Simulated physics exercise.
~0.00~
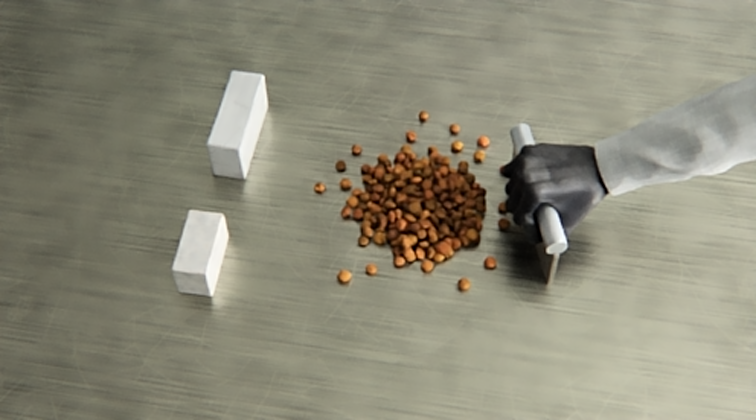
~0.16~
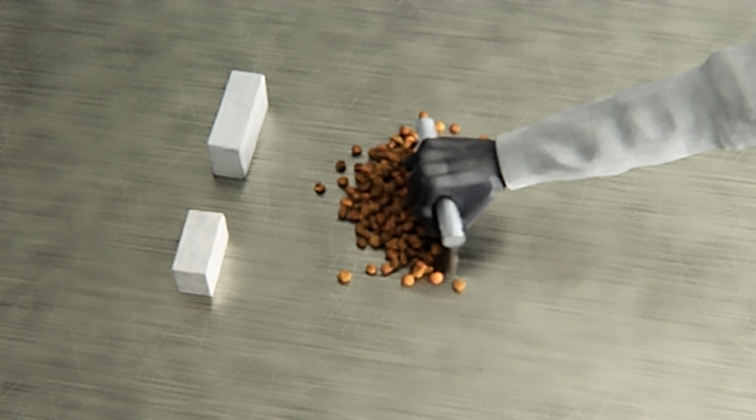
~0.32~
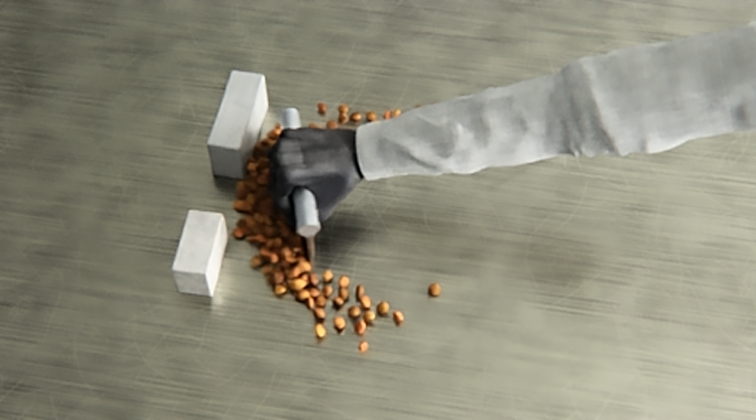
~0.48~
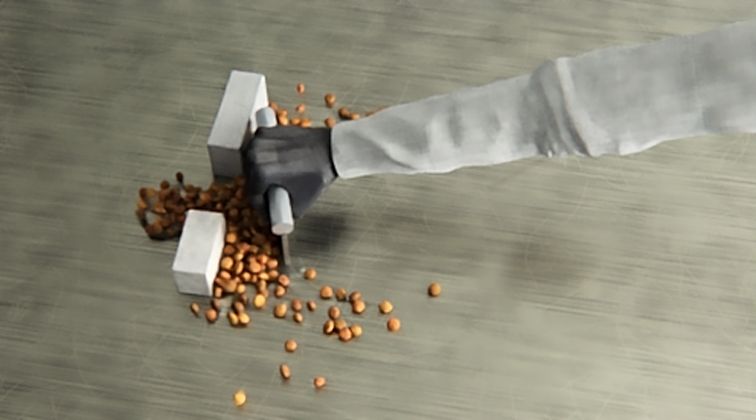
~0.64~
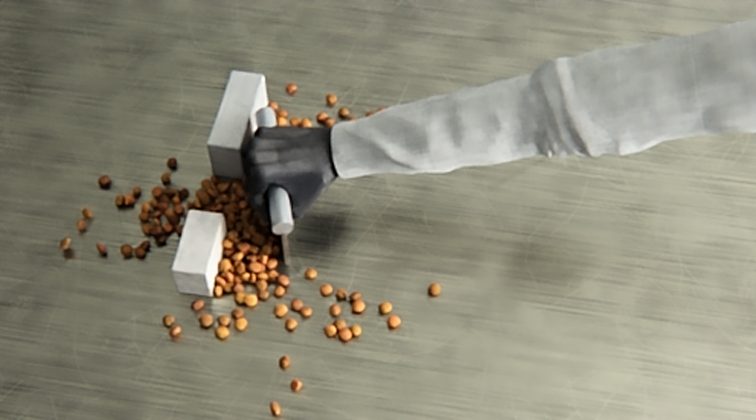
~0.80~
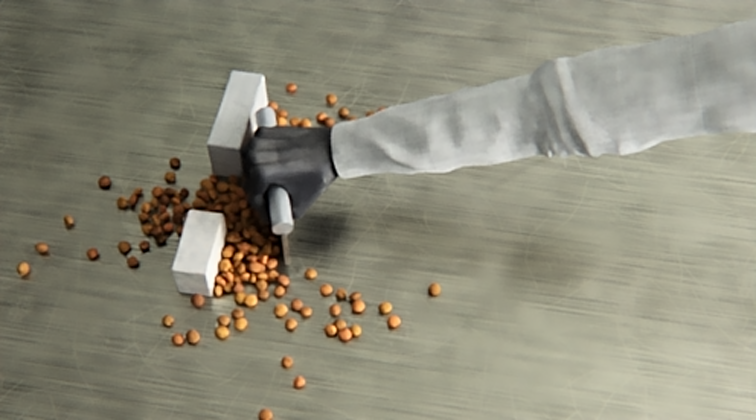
A black-gloved hand in a pale grey sleeve holds a scraper at the right of a brushed metal surface, seen from above. A loose heap of orange-brown kibble lies in the middle, and two white blocks stand at the left with a gap between them. The hand pushes the scraper left into the heap, driving the pieces towards the blocks. Some spill through the gap and scatter beyond, while others spread below. The scraper stops close to the blocks and stays there as stray pieces roll outward, leaving much of the kibble held before them.
